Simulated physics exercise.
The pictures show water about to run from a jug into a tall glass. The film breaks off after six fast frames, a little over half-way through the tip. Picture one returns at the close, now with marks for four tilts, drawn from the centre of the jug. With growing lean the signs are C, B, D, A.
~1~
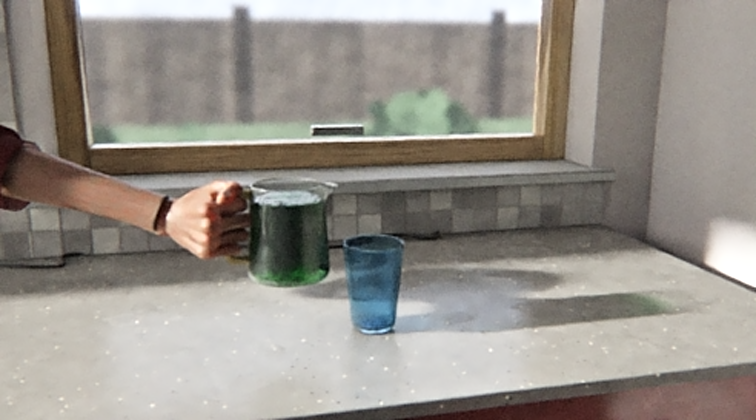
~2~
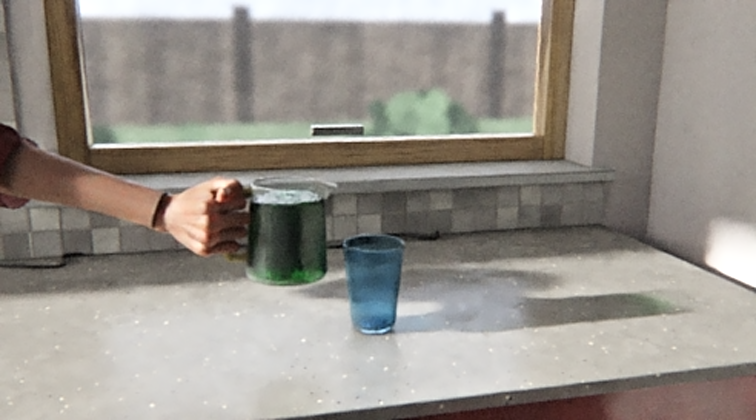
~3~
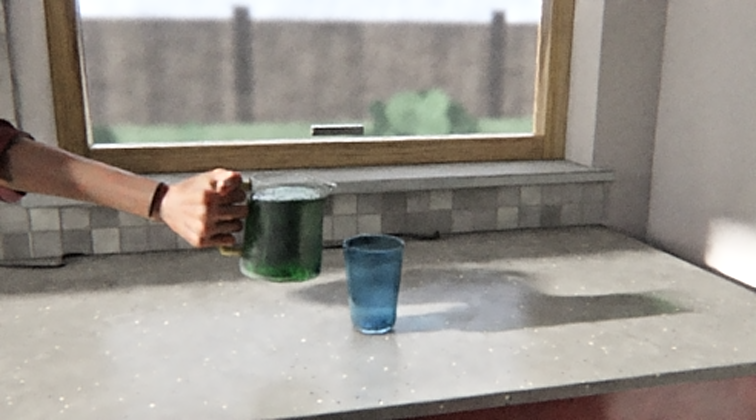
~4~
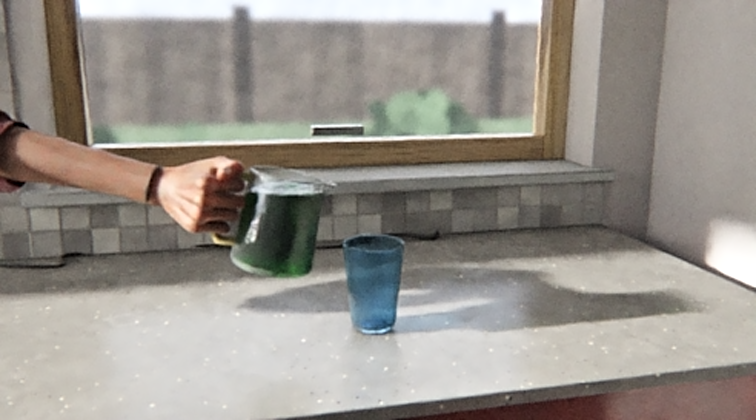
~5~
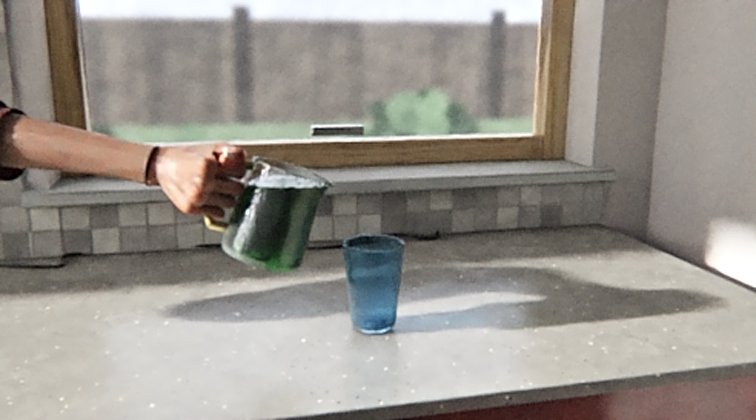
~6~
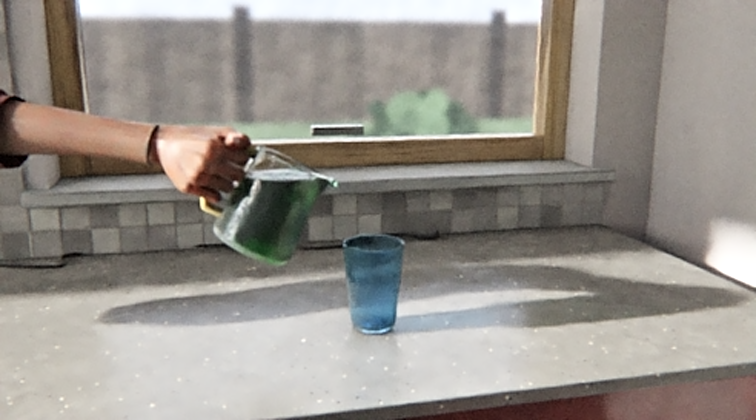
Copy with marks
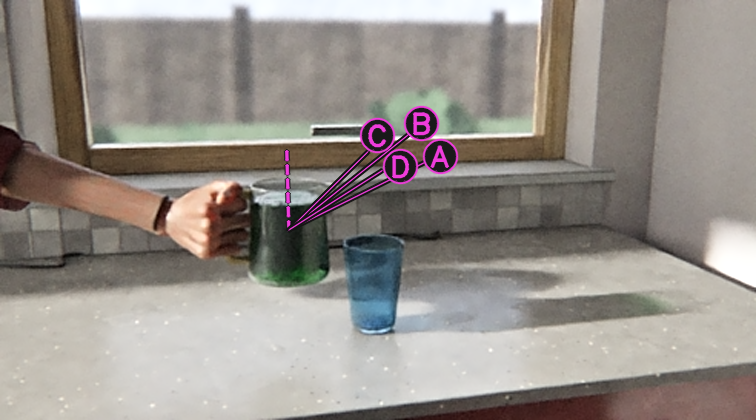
On a kitchen counter, a hand gradually tilts a glass jug rightward beside a blue glass.
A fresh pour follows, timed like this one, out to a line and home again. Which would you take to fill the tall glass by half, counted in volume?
B is best.
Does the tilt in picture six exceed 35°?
No, it does not.
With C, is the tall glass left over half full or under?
Under half.
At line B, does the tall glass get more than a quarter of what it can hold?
Yes, clearly.
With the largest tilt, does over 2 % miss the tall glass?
Yes.
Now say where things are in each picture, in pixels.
The first picture shows upright, lip at (335, 185); rim of the tall glass round (374, 242); nothing has left yet.
The second picture shows upright, lip at (335, 185); nothing has left yet.
The third picture shows tipped about 5°, lip at (335, 185); nothing has left yet.
The fourth picture shows tipped about 12°, lip at (335, 185); nothing has left yet.
The fifth picture shows tipped about 19°, lip at (334, 185); nothing has left yet.
The sixth picture shows tipped about 27°, lip at (334, 185); nothing has left yet.
In magenta, A at (424, 162); B at (408, 134); C at (368, 151); D at (382, 170).
Choosing A, the tall glass ends with about 69 % of what it can hold; 9 % of the water is spilt.
Choosing B, the tall glass ends with about 48 % of what it can hold.
Choosing C, the tall glass ends with about 34 % of what it can hold.
Choosing D, the tall glass ends with about 65 % of what it can hold.
